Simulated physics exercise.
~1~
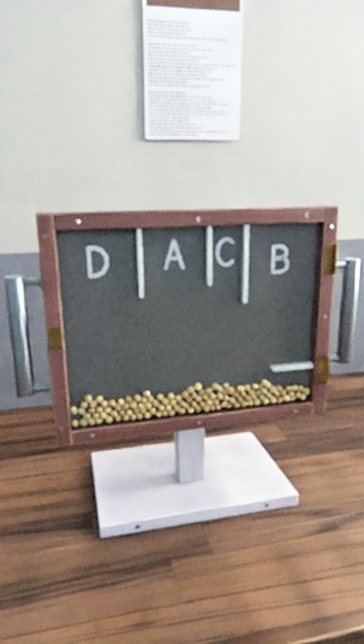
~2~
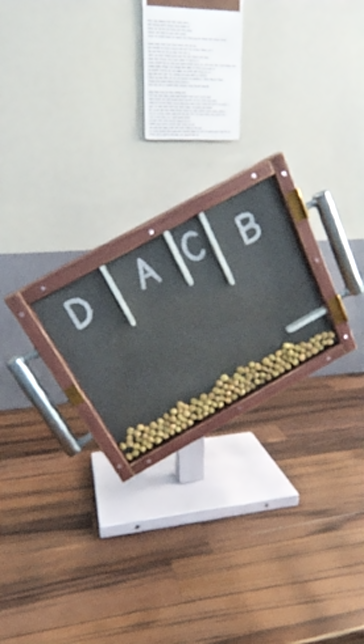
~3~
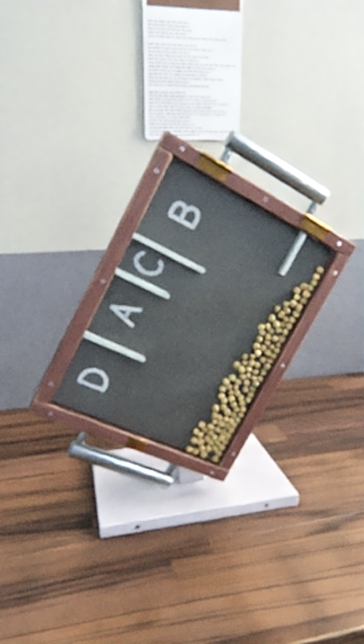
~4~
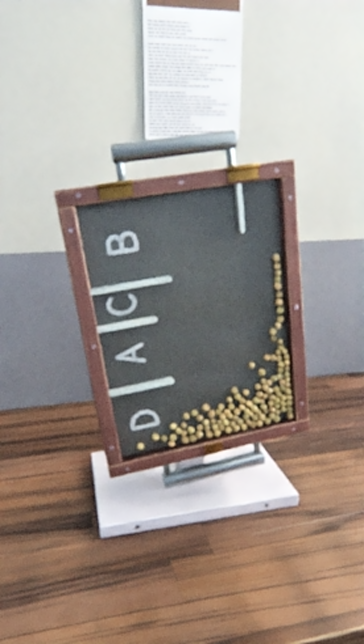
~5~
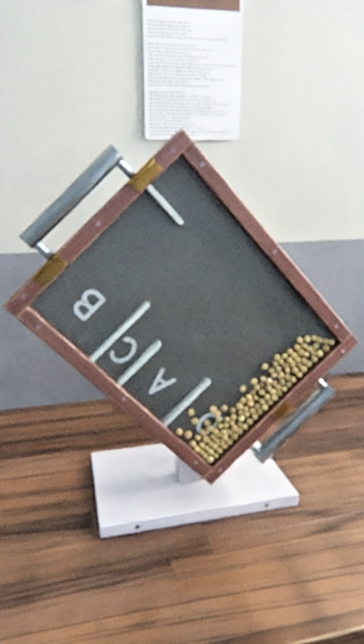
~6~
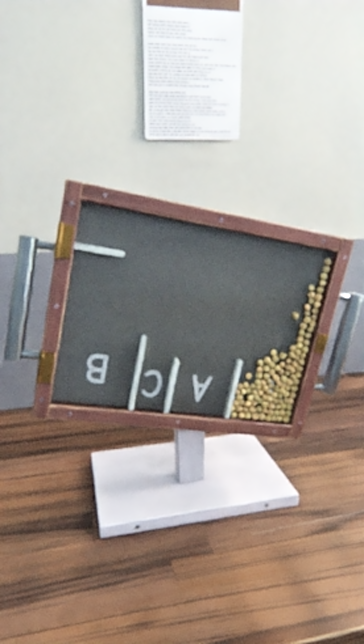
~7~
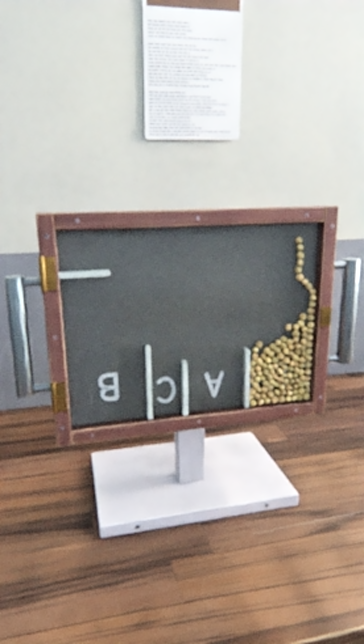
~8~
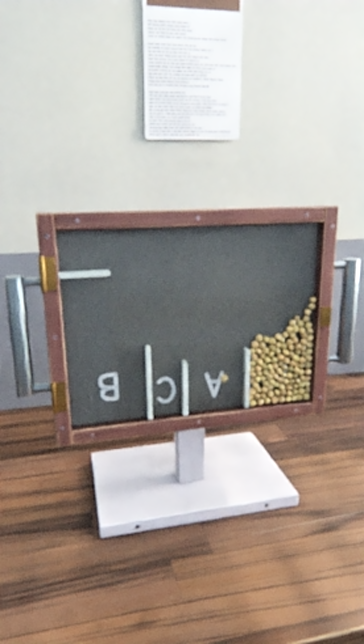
A dark, clear-fronted box with a reddish-brown frame and metal side handles stands on a white base on a wooden table, seen from the front against a pale wall with a pinned sheet. Tan chickpeas lie along its bottom, beneath pale dividers and the letters D, A, C and B. The box turns counterclockwise, and the chickpeas slide toward the lower corner, then along the right side. As it tips upside down, they gather in the D pocket. The box stops inverted, and the trailing chickpeas settle into a steep heap at right, leaving the other pockets practically empty.
